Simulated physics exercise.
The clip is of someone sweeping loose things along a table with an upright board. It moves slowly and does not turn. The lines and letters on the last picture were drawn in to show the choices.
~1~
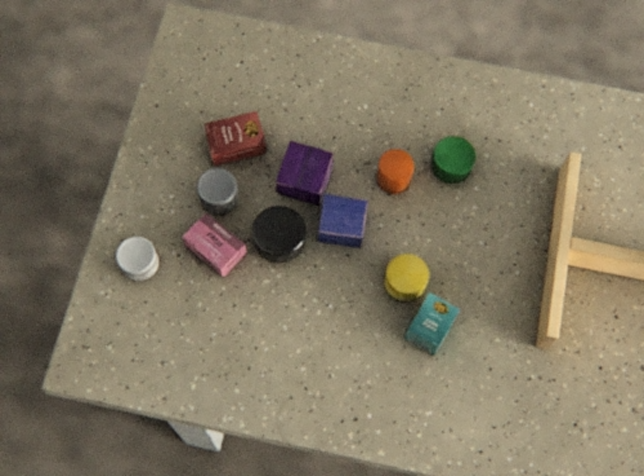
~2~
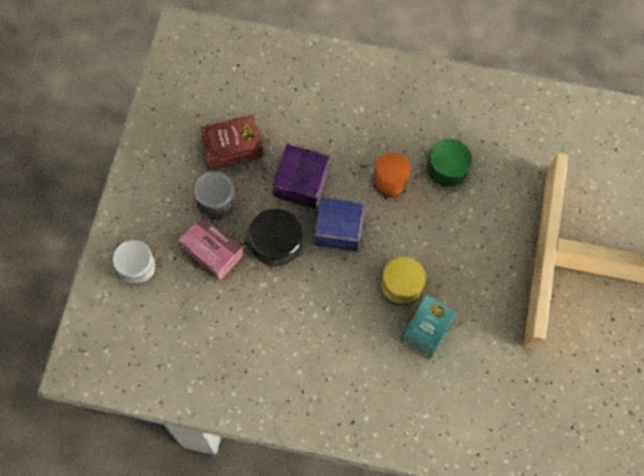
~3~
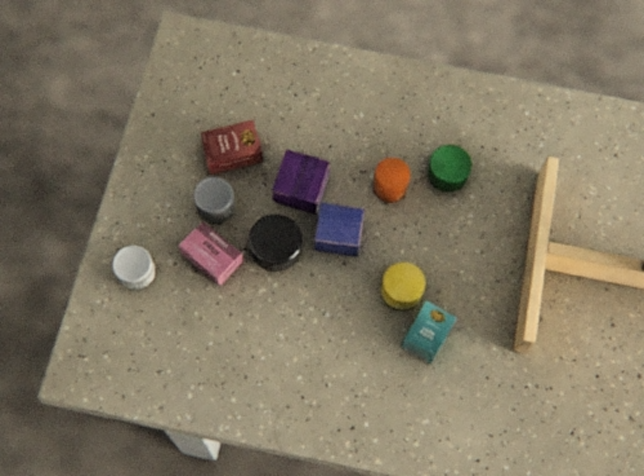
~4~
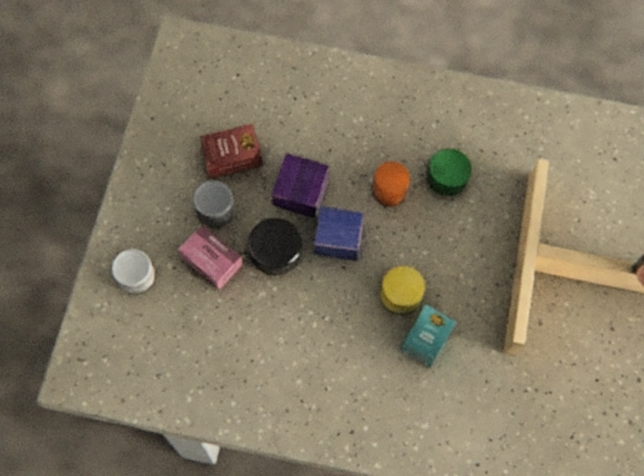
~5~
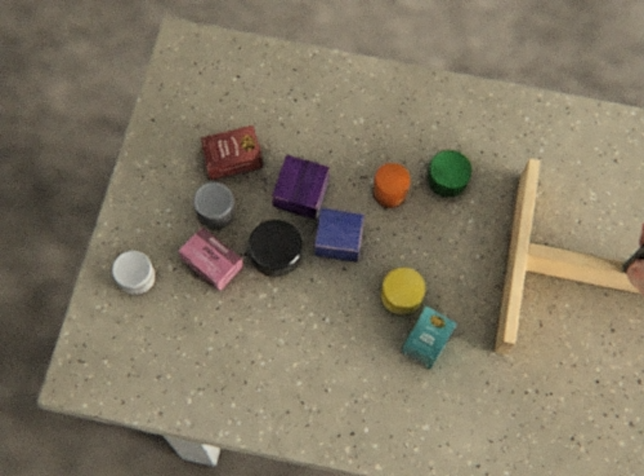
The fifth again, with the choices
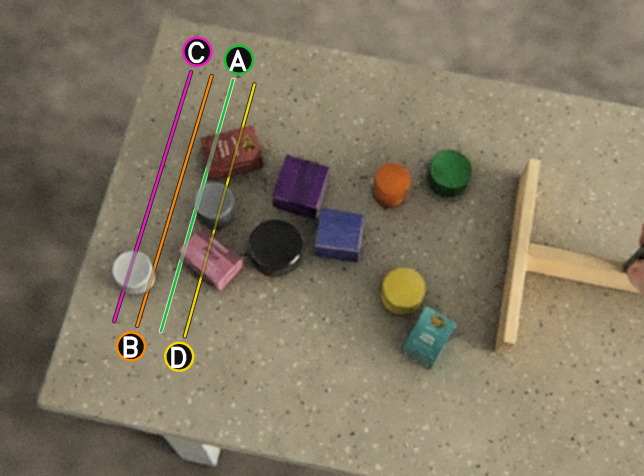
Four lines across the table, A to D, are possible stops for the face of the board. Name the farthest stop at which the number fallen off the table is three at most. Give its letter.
Line B.
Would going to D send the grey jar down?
By then, no.
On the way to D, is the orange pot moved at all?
Yes.
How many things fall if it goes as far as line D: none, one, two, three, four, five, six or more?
By then, none.
On the copy, A at (199, 199); B at (176, 194); C at (155, 190); D at (222, 203).
On B. First, board (397, 222); turquoise packet (378, 346); green jar (383, 153).
Then, board (275, 197); white jar (120, 282); red packet (175, 131).
Finally, board (177, 177); red packet over the edge; white jar (73, 284); one fallen.
By contrast, A is within the limit but short; C drops five; D is within the limit but short.
